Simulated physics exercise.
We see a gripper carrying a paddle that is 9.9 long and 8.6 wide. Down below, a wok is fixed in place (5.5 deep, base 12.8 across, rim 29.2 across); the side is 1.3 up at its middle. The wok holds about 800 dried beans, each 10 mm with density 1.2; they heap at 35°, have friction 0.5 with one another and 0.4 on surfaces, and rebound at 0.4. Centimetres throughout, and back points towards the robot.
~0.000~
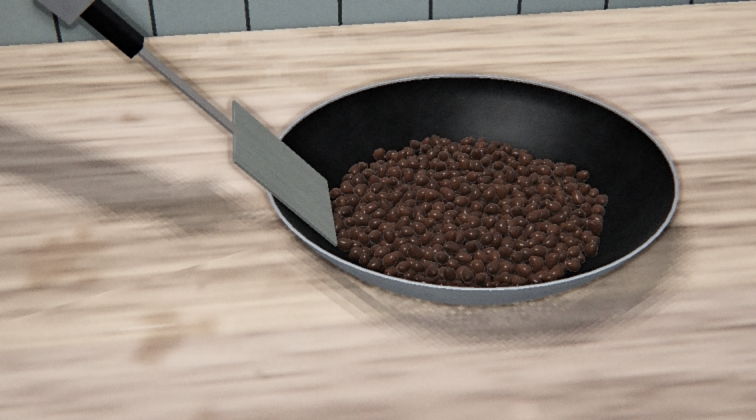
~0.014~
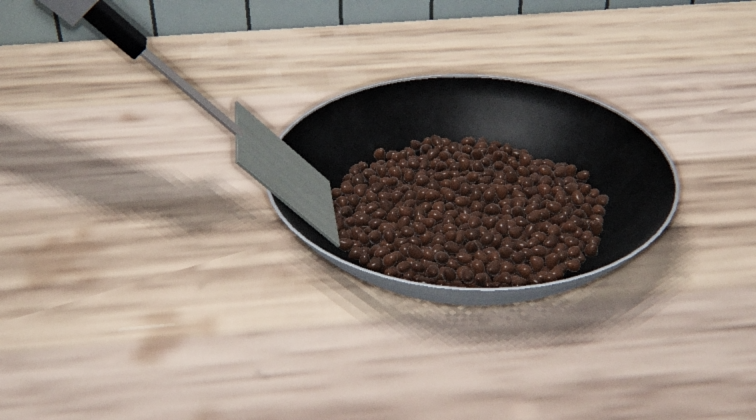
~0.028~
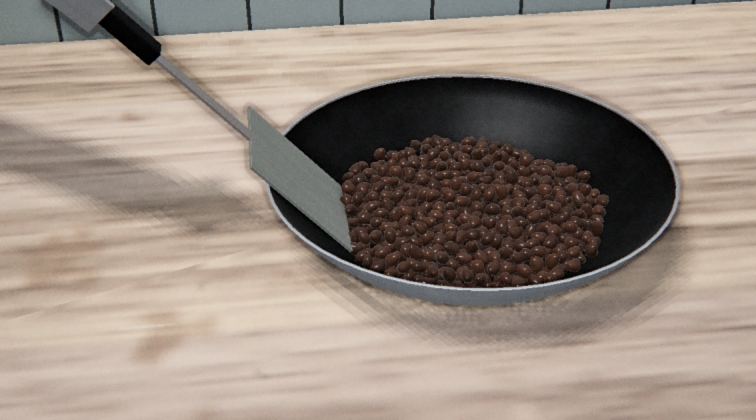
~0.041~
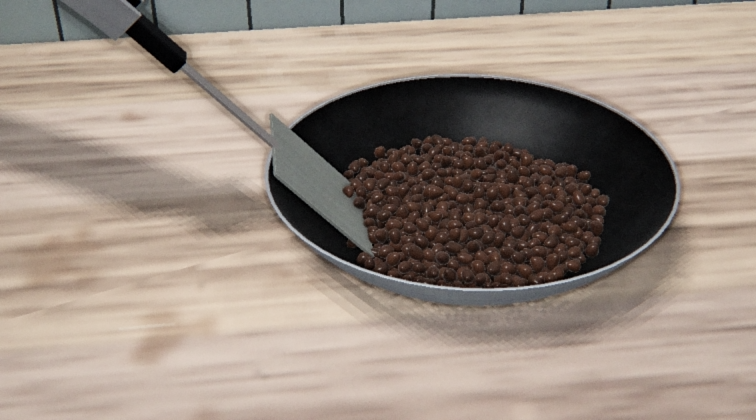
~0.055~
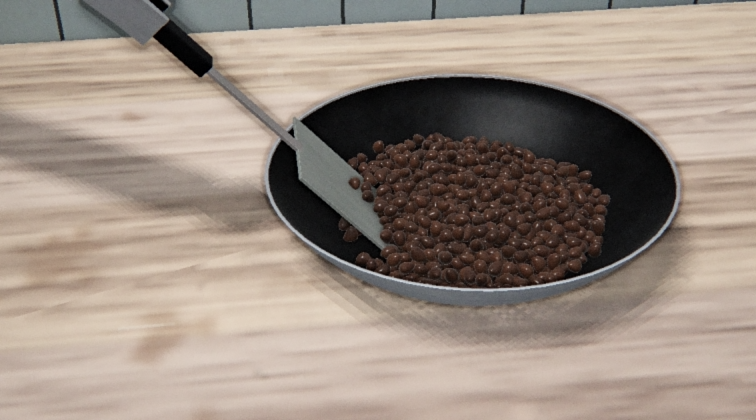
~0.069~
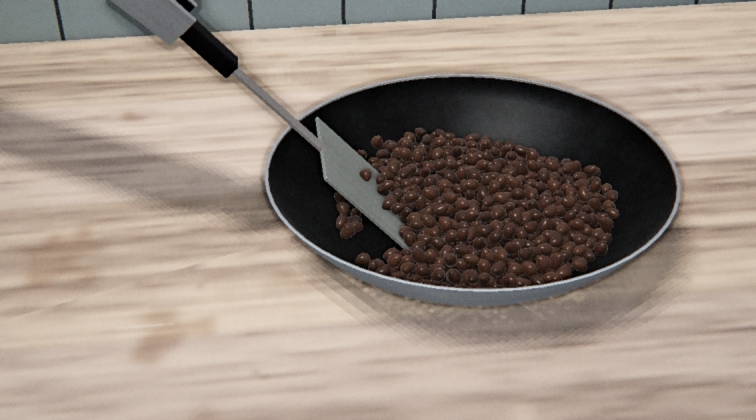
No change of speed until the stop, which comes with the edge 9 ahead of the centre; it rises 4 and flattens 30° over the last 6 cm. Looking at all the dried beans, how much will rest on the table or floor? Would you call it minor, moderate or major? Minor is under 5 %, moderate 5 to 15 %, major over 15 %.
I would call it major.
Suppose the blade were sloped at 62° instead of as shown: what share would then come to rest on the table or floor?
My guess is close to 30 per cent.
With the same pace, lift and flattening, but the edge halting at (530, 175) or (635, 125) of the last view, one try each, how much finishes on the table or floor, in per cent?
Around 5 per cent for the first try and 35 per cent for the second.
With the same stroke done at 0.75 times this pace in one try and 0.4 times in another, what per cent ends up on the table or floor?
The two tries give about 15 and 0 in a hundred.
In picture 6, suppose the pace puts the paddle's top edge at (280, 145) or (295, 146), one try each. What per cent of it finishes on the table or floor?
Close to 5 per cent in the first try and close to 15 per cent in the second.
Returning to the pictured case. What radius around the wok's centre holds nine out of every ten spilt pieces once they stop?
I'd put it at about 45 centimetres.
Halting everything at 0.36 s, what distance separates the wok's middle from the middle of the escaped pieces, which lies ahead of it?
It sits close to 24 cm ahead of the middle.
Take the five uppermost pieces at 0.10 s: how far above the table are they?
They are near 6 cm up.
By 0.10 s, sloping 49°, highest piece 7 above the table; 802 in the wok.
By 0.14 s, sloping 41°, highest piece 7 above the table; 802 in the wok.
By 0.36 s, sloping 19°, highest piece 13 above the table; 607 in the wok, 73 on the table or floor, 122 on the blade or in flight.
By 1.41 s, sloping 19°, highest piece 6 above the table; 607 in the wok, 195 on the table or floor.
Final count, 607 in the wok, 195 on the table or floor. That is 24 % on the table or floor.
